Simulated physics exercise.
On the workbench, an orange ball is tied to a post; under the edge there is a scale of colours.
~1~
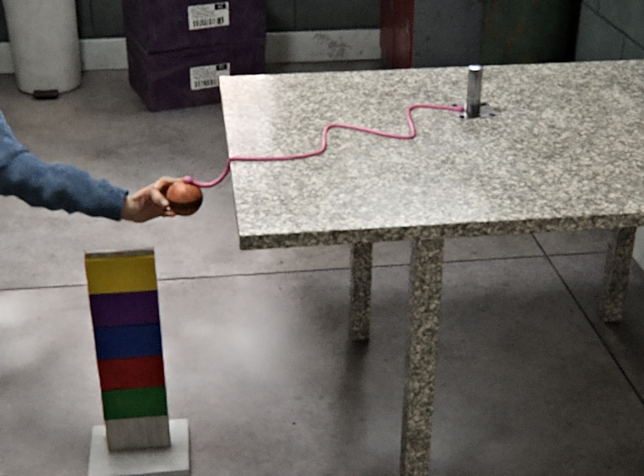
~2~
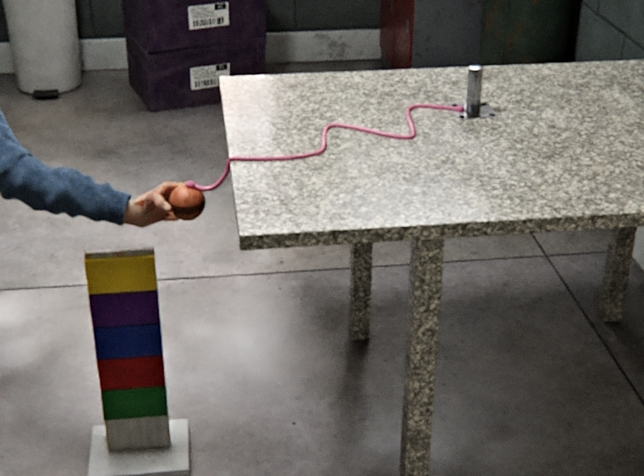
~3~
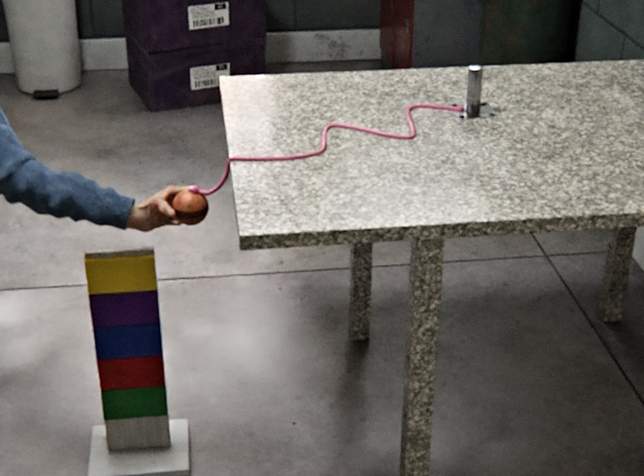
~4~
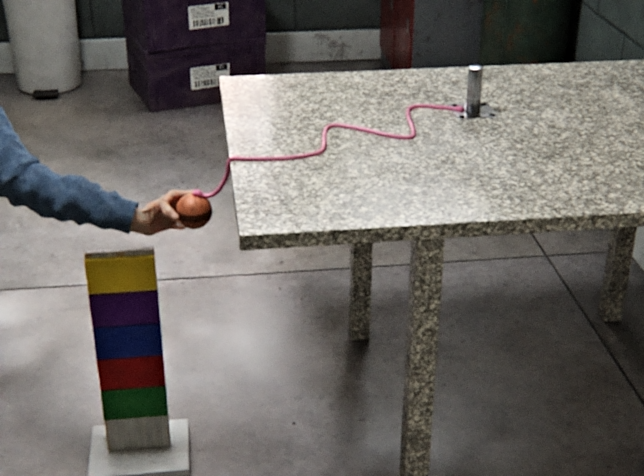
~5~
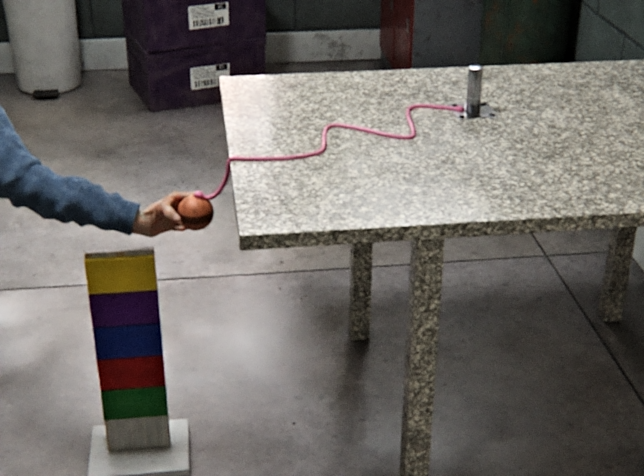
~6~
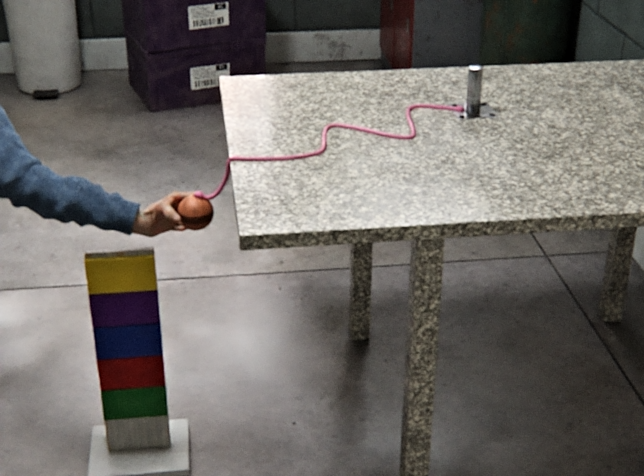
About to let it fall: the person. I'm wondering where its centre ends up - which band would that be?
That would be the blue band.
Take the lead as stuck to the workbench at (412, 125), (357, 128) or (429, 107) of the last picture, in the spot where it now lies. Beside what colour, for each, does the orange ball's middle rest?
First try purple, second try yellow, third try blue.
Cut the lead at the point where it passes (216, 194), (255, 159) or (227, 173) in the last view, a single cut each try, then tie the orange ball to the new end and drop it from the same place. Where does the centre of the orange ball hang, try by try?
The pixels come out at around (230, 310), (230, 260) and (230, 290), one per try.
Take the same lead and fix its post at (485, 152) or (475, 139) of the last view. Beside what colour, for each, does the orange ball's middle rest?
Answer, in order: Red, red.
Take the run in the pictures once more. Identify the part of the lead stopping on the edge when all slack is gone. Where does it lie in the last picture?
Approximately at (324, 141) in the final frame.
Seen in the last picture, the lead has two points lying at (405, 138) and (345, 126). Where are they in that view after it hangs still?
They go to (339, 132) and to (277, 142).
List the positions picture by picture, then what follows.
The first picture shows orange ball (185, 198); yellow (121, 276); purple (125, 310); blue (128, 343); red (131, 374); green (135, 404).
The second picture shows orange ball (187, 202); lead through (424, 106) (413, 130) (356, 128) (324, 146) (258, 159).
The third picture shows orange ball (191, 207).
The fourth picture shows orange ball (194, 211); lead through (424, 106) (413, 130) (356, 128) (324, 146) (258, 159).
The fifth picture shows orange ball (196, 213).
The sixth picture shows orange ball (196, 213); lead through (424, 106) (413, 130) (356, 128) (324, 146) (258, 159).
Soon after, ball near (217, 334); level with blue.
After that, ball near (248, 319); level with blue.
In the end, ball near (235, 327); level with blue. The blue one.
